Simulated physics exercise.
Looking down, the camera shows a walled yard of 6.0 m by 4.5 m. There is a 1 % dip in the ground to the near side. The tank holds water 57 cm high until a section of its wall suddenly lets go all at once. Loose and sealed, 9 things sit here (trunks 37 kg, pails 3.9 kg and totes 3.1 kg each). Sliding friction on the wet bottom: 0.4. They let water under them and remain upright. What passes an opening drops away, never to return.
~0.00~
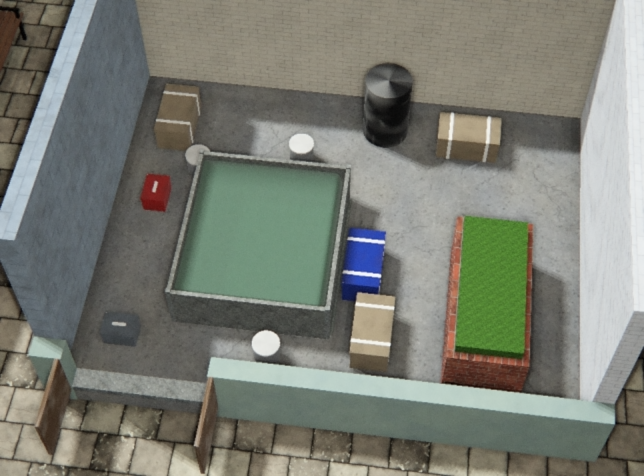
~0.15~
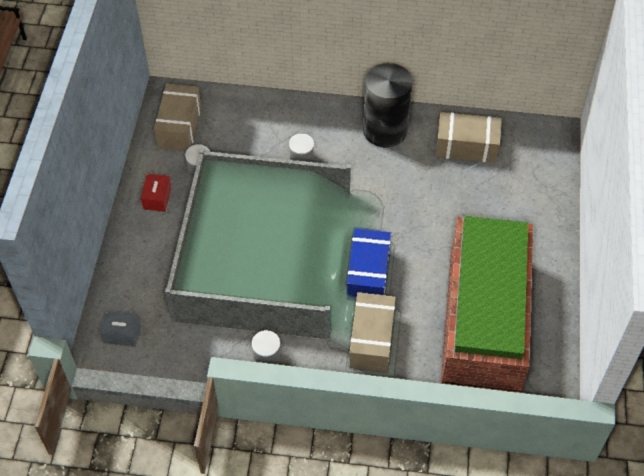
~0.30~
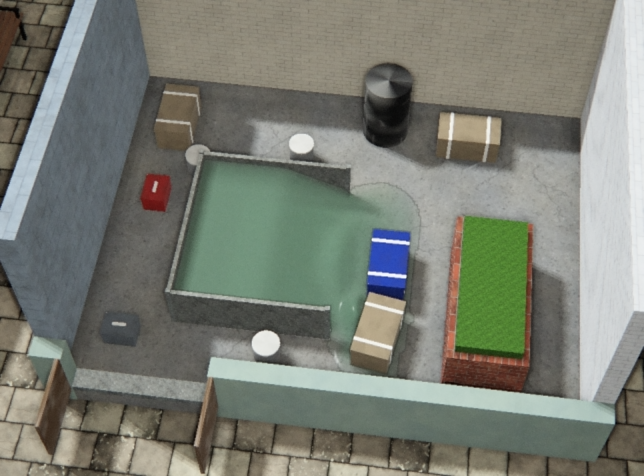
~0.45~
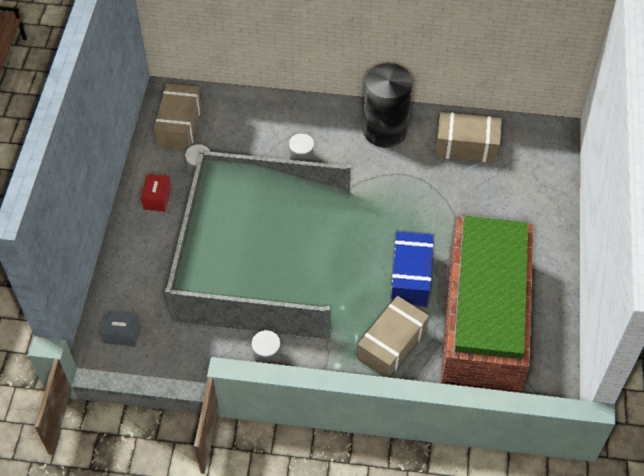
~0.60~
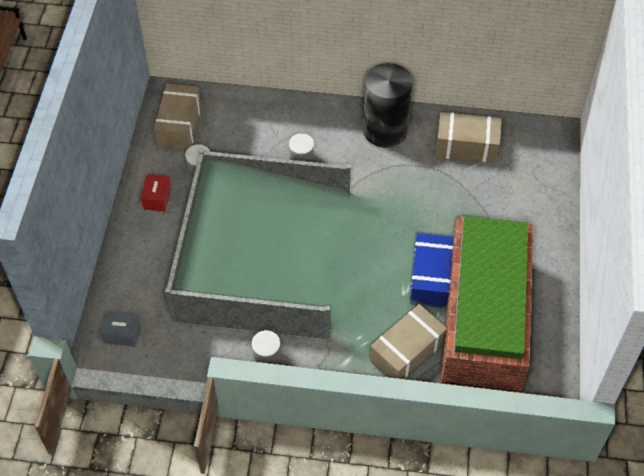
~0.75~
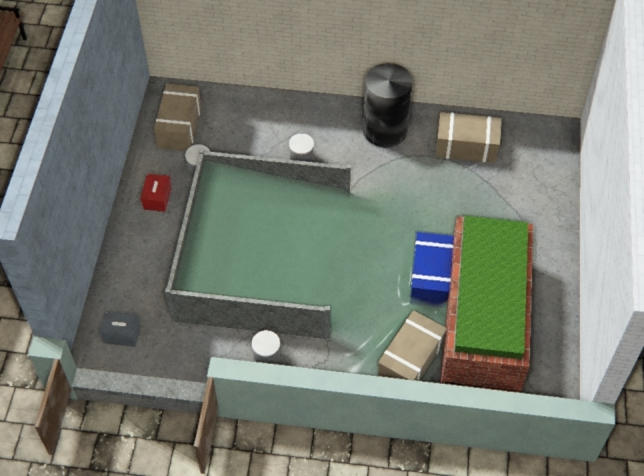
In a walled yard, the right side of a raised pool of green water opens and water spreads across the paving, pushing a blue trunk and a tan box rightward to a grass-topped brick planter, the tan box turning as it moves.
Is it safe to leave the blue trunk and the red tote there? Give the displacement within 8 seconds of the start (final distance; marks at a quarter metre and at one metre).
Blue trunk: Large shift; red tote: Moderate shift.
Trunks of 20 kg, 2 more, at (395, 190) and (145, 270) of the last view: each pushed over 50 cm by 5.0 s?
Taking them in order, they end up greater and smaller.
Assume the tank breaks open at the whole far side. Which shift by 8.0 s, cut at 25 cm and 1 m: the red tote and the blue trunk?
Under that change the red tote would be borne far and the blue trunk would sit tight.
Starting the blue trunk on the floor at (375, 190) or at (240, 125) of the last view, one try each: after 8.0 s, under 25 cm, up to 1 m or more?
From the first spot it drifts partway, and from the second it does not really budge.
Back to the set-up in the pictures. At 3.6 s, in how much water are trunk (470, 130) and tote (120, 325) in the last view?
First roughly 19 cm, second roughly 10 cm.
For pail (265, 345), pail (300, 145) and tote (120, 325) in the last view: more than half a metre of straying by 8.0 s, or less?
Item by item, they came out above the mark, above the mark and above the mark.
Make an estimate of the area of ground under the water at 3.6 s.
Some 19 m2.
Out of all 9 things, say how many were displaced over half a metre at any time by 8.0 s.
Count: 7.
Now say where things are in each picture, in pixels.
The blue trunk at (364, 257), on the bottom; the red tote at (155, 187) rests on the ground; water covers 3.7 m2; 0 of 9 have shifted, in the first frame.
The blue trunk at (369, 257), on the bottom, 6 cm from its start; the red tote at (155, 187) rests on the ground; water covers 4.4 m2; 1 of 9 have shifted, in the second frame.
The blue trunk at (389, 258), on the bottom, 30 cm from its start; the red tote at (155, 187) rests on the ground; 5.3 m2 under water; 2 of 9 have shifted, in the third frame.
The blue trunk at (413, 260) rests on the ground, 59 cm from its start; the red tote at (155, 187) rests on the ground; 6.6 m2 under water; 2 of 9 have shifted, in the fourth frame.
The blue trunk at (433, 262) rests on the ground, 83 cm from its start; the red tote at (155, 187) rests on the ground; water covers 7.8 m2; 2 of 9 have shifted, in the fifth frame.
The blue trunk at (433, 261), on the bottom, 83 cm from its start; the red tote at (155, 187) rests on the ground; water covers 8.9 m2; 2 of 9 have shifted, in the sixth frame.
After 1.6 s the blue trunk is near (433, 235), 0.8 m from its start, afloat; the red tote is near (155, 187), 0.0 m from its start, aground; 0 of 9 are out; 2 afloat.
After 3.6 s the blue trunk is near (525, 129), 2.8 m from its start, afloat; the red tote is near (155, 187), 0.0 m from its start, aground; 0 of 9 are out; 4 afloat.
After 5.6 s the blue trunk is near (553, 145), 3.0 m from its start, afloat; the red tote is near (173, 158), 0.5 m from its start, afloat; 0 of 9 are out; 4 afloat.
After 8.0 s the blue trunk is near (549, 144), 3.0 m from its start, aground; the red tote is near (166, 156), 0.5 m from its start, afloat; 0 of 9 are out; 6 afloat.
